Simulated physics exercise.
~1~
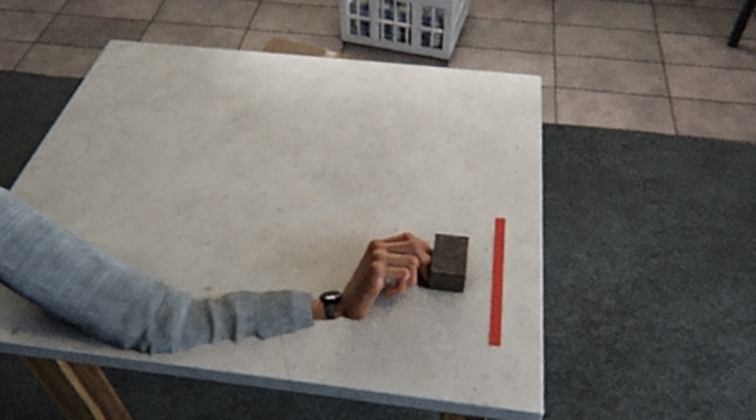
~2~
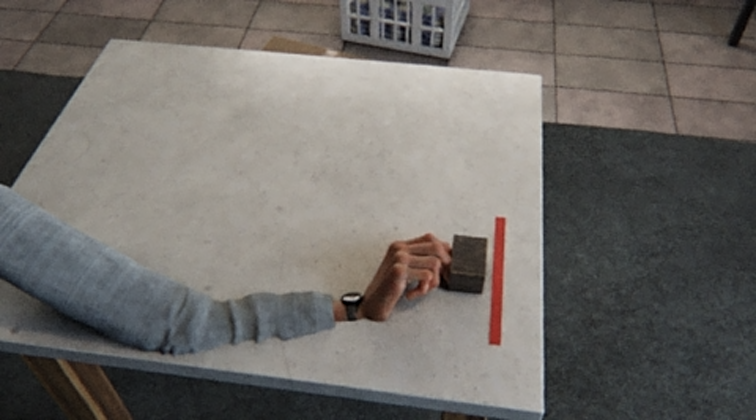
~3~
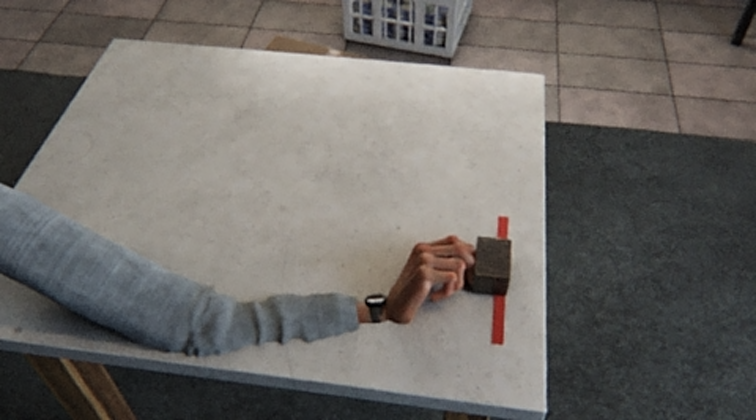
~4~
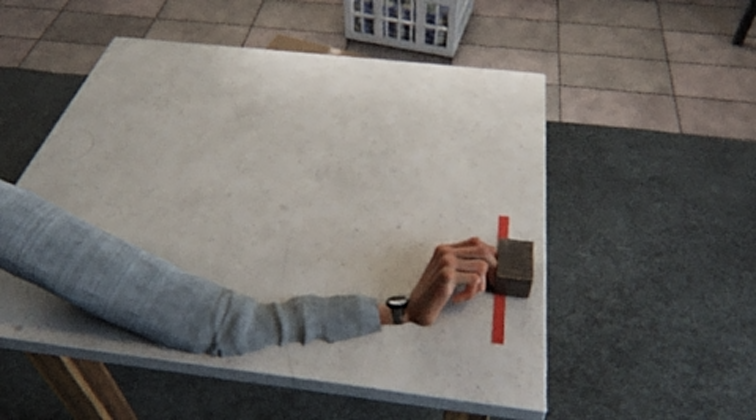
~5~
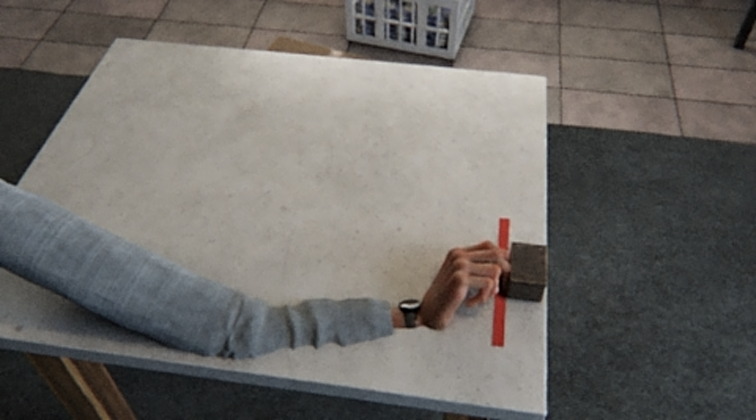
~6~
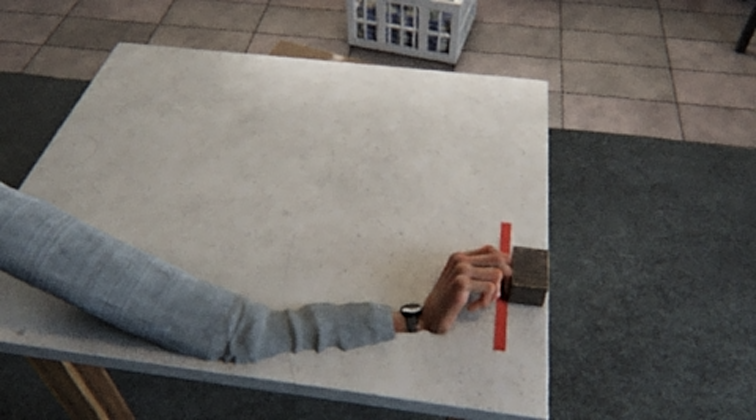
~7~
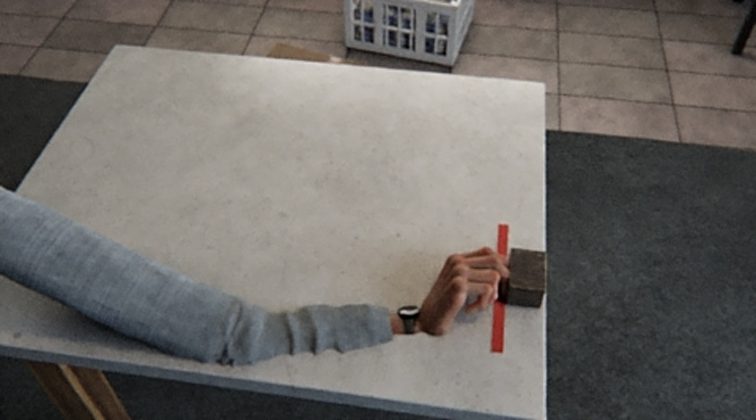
In the video, a hand wearing a dark watch pushes a small dark block rightward along a pale table, moving it across a red strip of tape. The block stops just past the tape near the table's right edge, still on top, with the hand beside it.
